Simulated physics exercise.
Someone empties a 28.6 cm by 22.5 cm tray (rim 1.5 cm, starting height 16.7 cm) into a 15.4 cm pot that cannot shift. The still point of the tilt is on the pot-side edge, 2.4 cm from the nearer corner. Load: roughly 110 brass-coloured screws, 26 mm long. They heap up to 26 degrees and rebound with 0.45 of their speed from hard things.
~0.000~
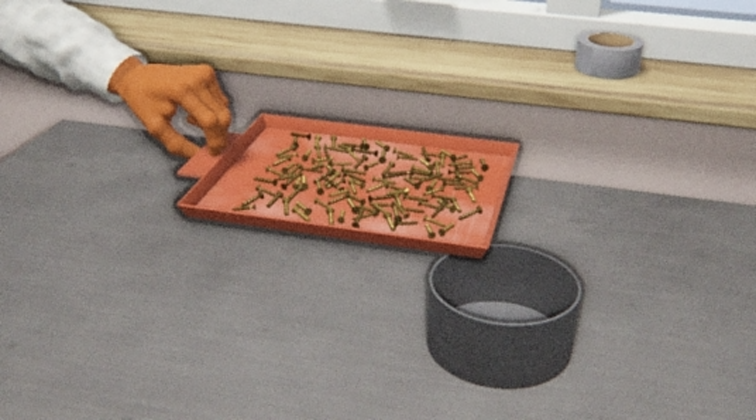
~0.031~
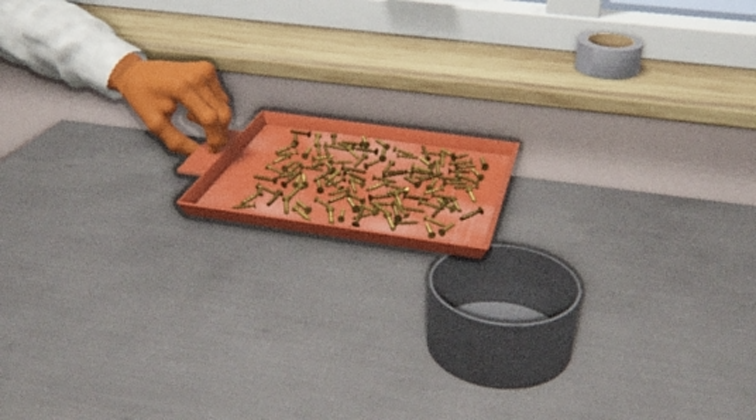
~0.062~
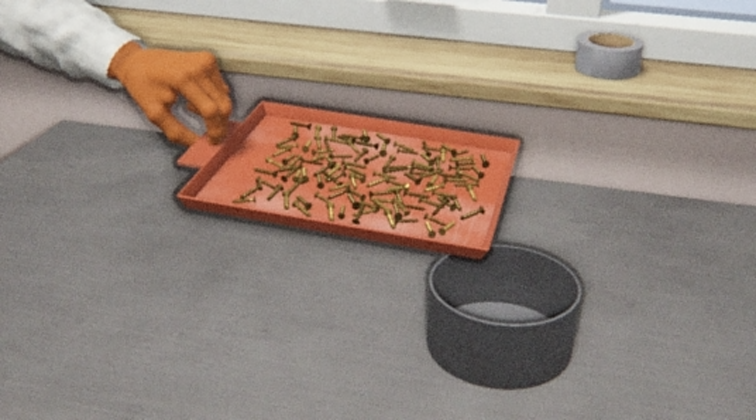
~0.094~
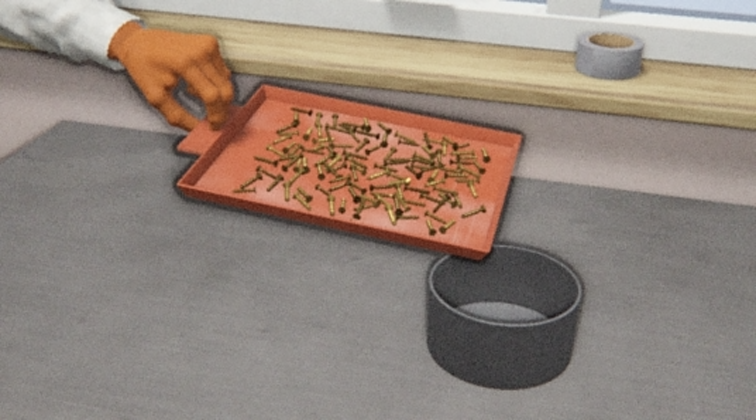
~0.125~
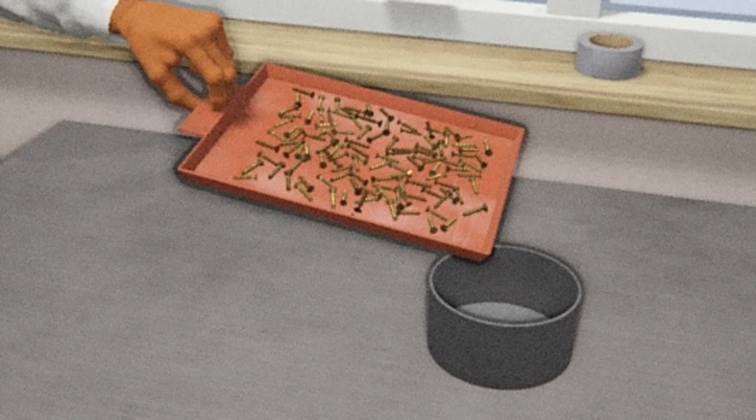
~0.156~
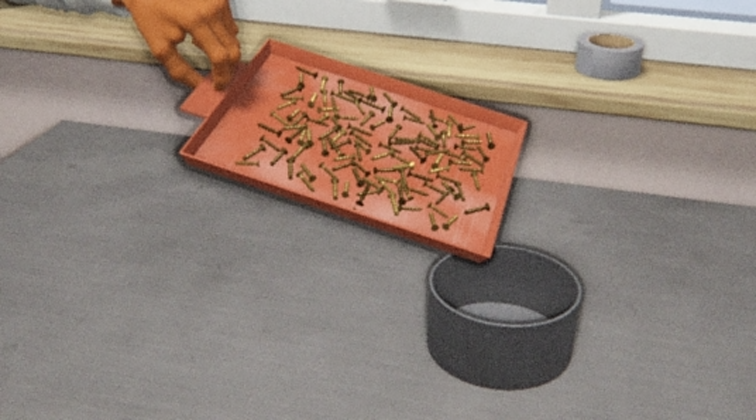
On a grey tabletop beside a window ledge holding a roll of tape, a hand grips the left end of a red tray scattered with brass-coloured screws, next to a dark round pot. The hand raises that end, slowly and then faster, until the tray slants down toward the pot at right.
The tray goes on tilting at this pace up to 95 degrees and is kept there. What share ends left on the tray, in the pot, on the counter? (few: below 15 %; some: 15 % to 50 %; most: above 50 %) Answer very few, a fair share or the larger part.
Tray very few, pot very few, counter the larger part.
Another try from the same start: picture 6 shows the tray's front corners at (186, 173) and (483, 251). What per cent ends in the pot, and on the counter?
Pot 0, counter 100.
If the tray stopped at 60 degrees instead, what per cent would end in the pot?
Then about 0 per cent.
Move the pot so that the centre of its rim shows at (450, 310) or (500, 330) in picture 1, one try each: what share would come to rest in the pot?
Some 0 and 75 per cent.
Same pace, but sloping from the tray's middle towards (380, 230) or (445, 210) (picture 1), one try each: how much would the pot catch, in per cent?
About 0 and 10 per cent.
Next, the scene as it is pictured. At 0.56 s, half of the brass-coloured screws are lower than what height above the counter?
About 18 cm.
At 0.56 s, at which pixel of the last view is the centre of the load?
Around (506, 255).
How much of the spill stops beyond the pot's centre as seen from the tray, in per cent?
Roughly 90 per cent.
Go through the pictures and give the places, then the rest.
Tray tilt 0 degrees, front corners at (186, 202) and (481, 243); middle of the pieces at (385, 181); pot at (505, 282), in the first frame.
Tray tilt 1 degrees, front corners at (186, 200) and (482, 244); middle of the pieces at (385, 180), in the second frame.
Tray tilt 3 degrees, front corners at (186, 194) and (482, 245); middle of the pieces at (385, 176), in the third frame.
Tray tilt 6 degrees, front corners at (186, 182) and (483, 246), lowest corner right front; middle of the pieces at (386, 169), in the fourth frame.
Tray tilt 11 degrees, front corners at (187, 167) and (484, 248), lowest corner right front; middle of the pieces at (388, 159), in the fifth frame.
Tray tilt 16 degrees, front corners at (189, 151) and (484, 250), lowest corner right front; middle of the pieces at (391, 149); pot at (505, 283). Its pace works out near 165 degrees a second, in the sixth frame.
Then, at 0.40 s, tilt 56 degrees; the tray holds 100 %, the pot 0 %.
After 0.56 s, tilt 82 degrees; the tray holds 65 %, the pot 0 %.
After 0.85 s, tilt 95 degrees; the tray holds 0 %, the pot 0 %.
At rest (1.7 s), tray 0 %, pot 0 %, counter 100 %.
